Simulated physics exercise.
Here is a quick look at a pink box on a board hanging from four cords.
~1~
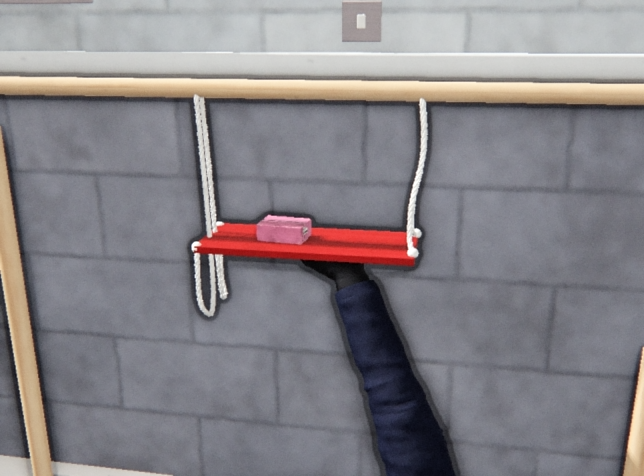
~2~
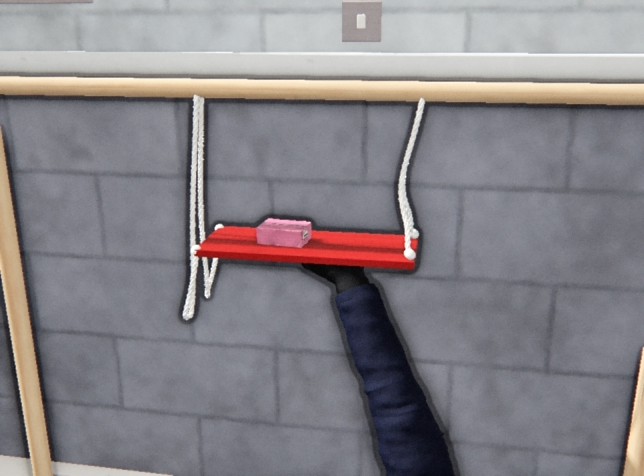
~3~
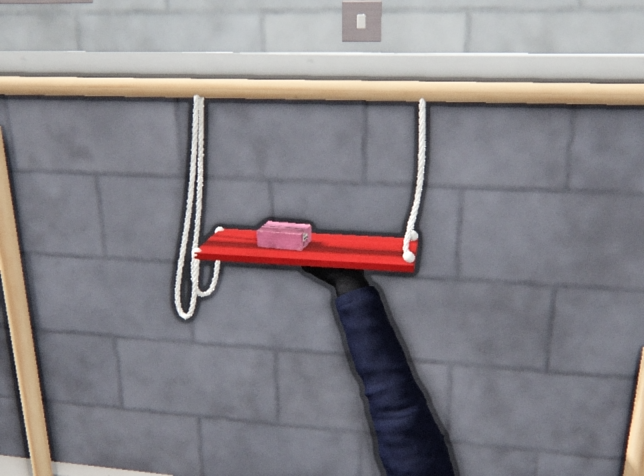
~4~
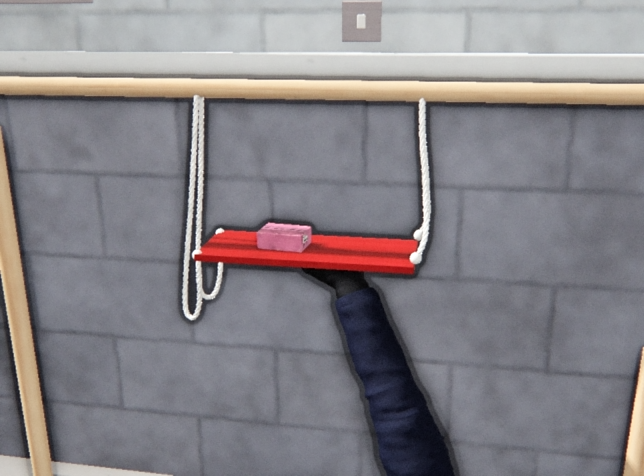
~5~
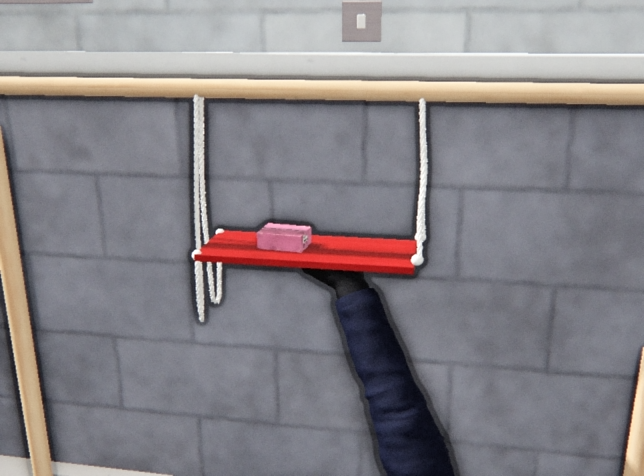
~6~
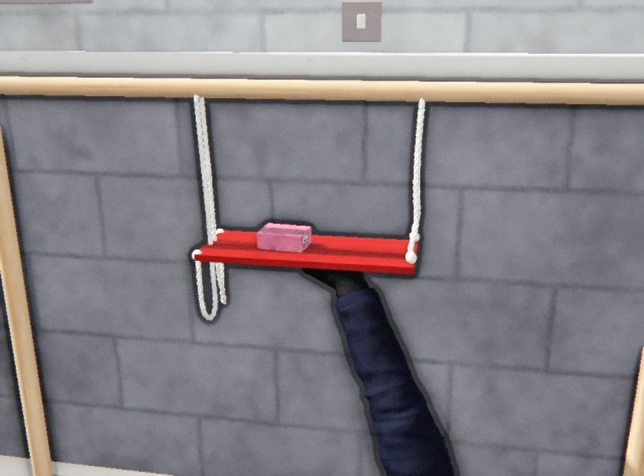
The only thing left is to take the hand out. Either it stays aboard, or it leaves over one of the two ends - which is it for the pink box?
Spills off leftward.
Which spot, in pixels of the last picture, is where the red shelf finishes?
Look near (333, 322) in the last picture.
Then, 0.62 s on from there, board tipped 46° down to the left; box falling near (31, 391).
Then, 1.24 s on from there, board tipped 47° down to the left; box on the floor.
In the end, board tipped 46° down to the left; box on the floor. The pink box drops leftwards.
